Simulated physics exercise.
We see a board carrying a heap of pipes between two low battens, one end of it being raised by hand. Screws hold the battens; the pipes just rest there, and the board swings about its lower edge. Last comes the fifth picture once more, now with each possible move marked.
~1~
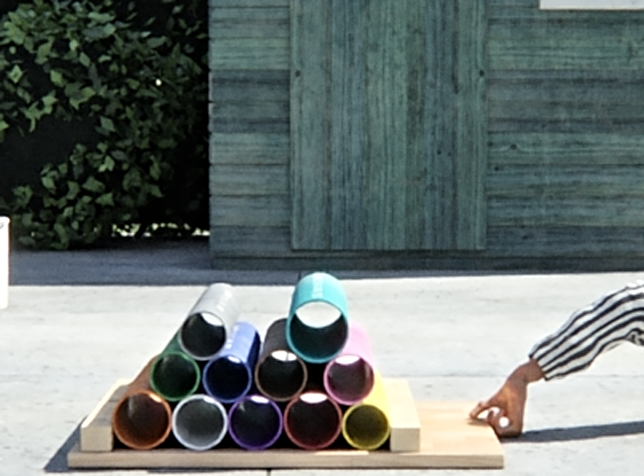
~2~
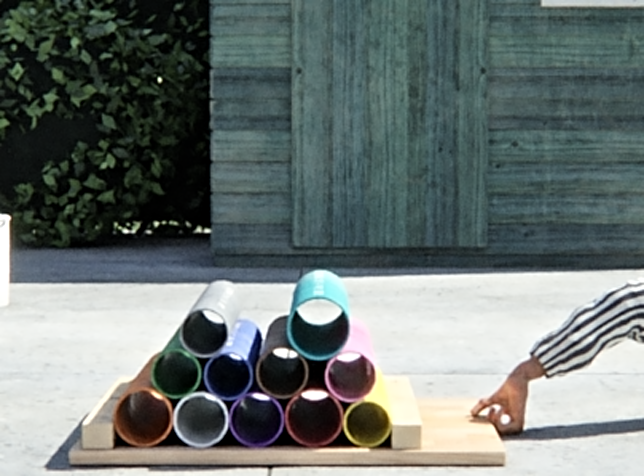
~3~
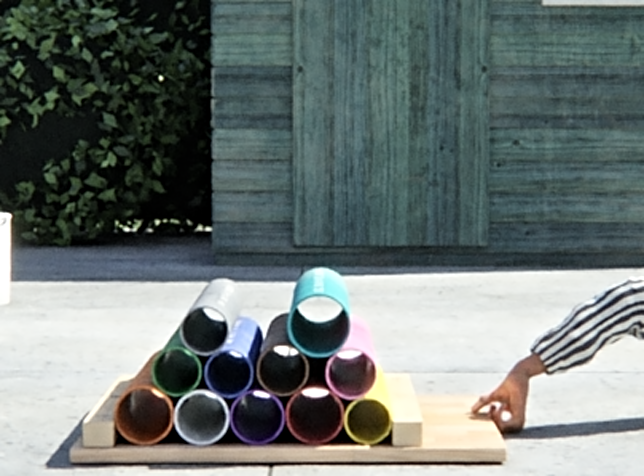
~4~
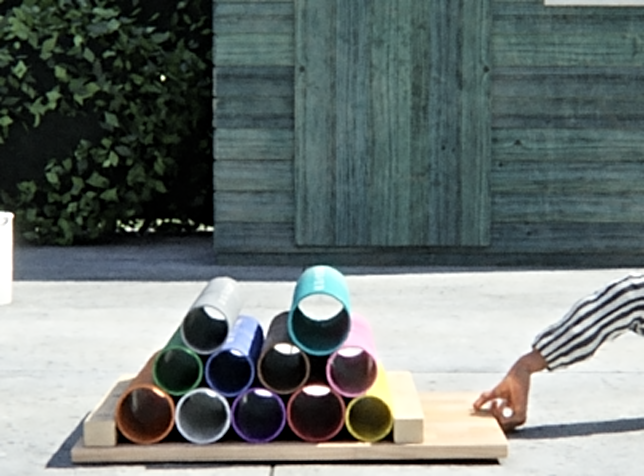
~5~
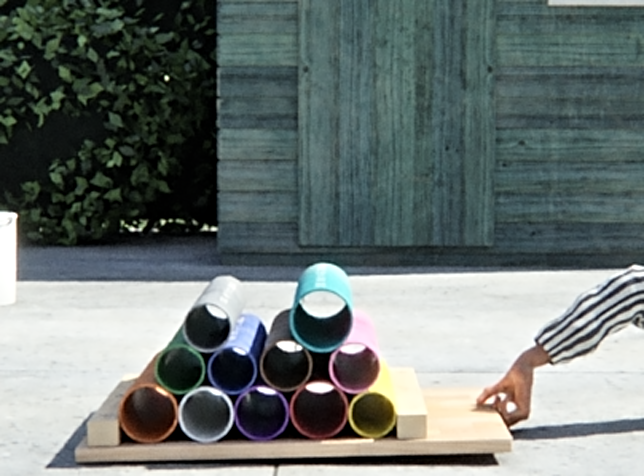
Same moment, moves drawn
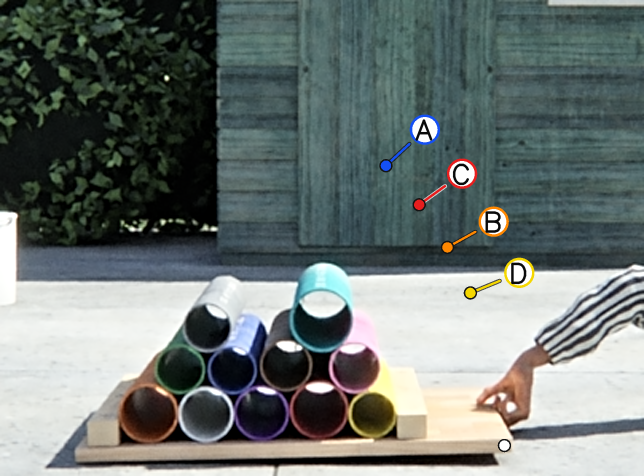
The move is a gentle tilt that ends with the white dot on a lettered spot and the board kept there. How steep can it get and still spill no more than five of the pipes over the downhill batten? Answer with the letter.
Lift it to C and no more.
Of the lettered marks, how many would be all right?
Three of them.
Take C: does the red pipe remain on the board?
The red pipe: Yes.
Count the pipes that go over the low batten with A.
With A, six.
On the copy, A at (386, 165); B at (448, 248); C at (419, 205); D at (471, 293); the white dot at (505, 446).
On C. First, board at 20°.
Then, board at 36°.
Finally, board at 36°, five over the low batten.
By contrast, A six over the low batten; B five over the low batten; D none over the low batten.
